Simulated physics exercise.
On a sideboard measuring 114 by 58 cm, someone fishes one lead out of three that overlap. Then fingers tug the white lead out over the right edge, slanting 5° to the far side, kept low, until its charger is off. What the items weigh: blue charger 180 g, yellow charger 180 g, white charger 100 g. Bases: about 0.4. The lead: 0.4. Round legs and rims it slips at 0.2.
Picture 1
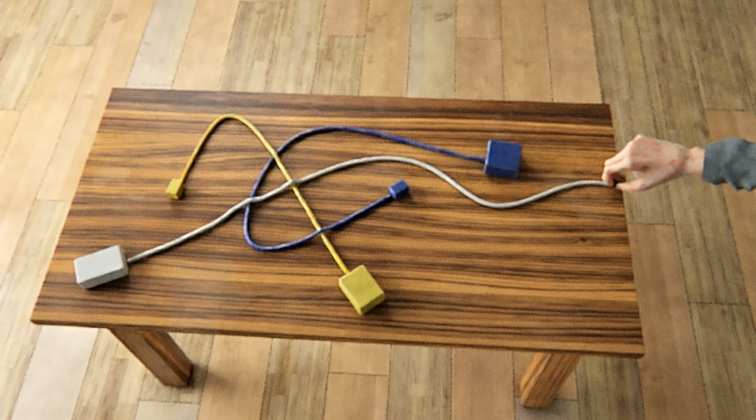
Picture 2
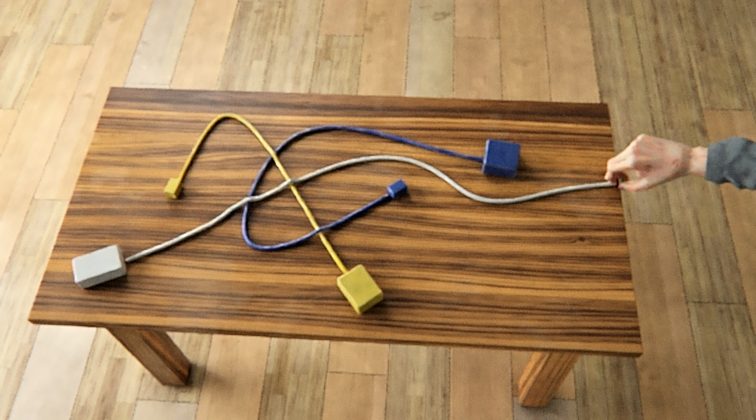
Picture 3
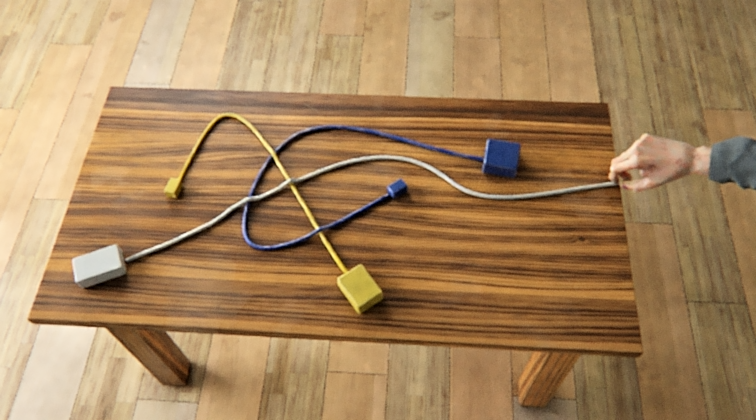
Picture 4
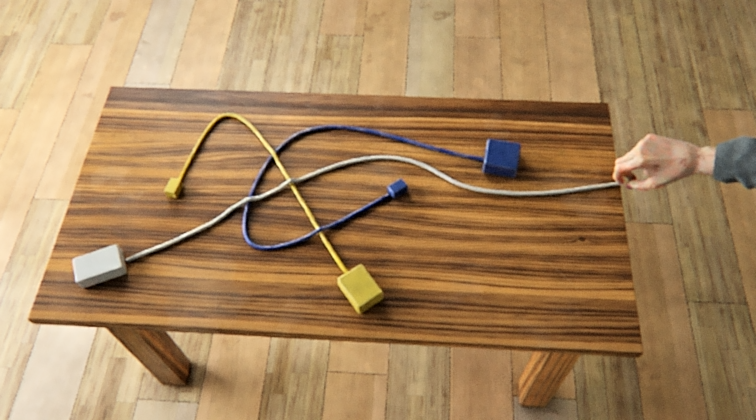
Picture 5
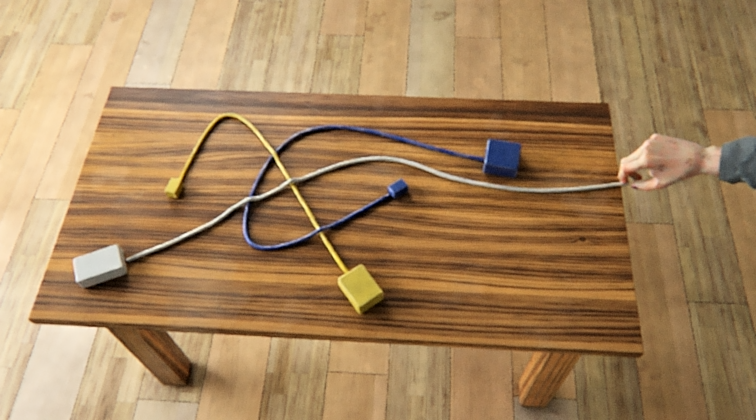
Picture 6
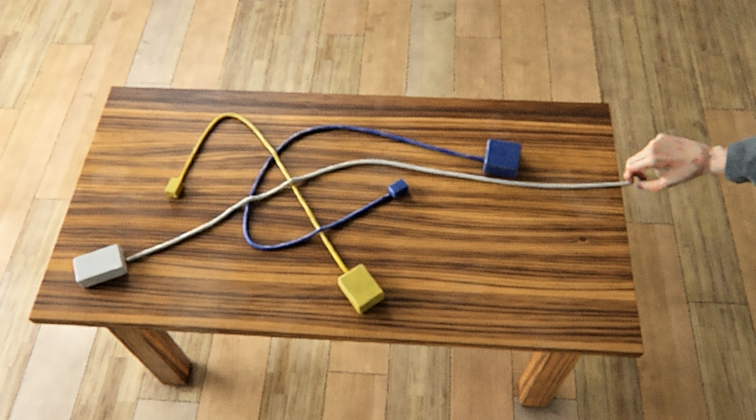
Hand pulling the end of a white cable slightly rightward across a wooden table, its bend straightening beside blue and yellow cables.
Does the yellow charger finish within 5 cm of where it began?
Yes, it stays close.
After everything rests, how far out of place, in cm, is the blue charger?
Blue charger: 0 centimetres.
Next, the white lead's tail end at (276, 233); white charger 29 cm off its start, blue plug 7 cm off its start.
Then, the white lead's tail end at (449, 199); white charger 65 cm off its start, blue plug 8 cm off its start.
After that, the white lead's tail end at (629, 195); white charger 102 cm off its start at (612, 187), blue plug 8 cm off its start at (417, 217).
Later, the white lead has left the top; white charger over the edge, blue plug 8 cm off its start.
At the end, the white lead has left the top; yellow charger 0 cm off its start at (361, 285), white charger over the edge, blue plug 8 cm off its start at (417, 217).
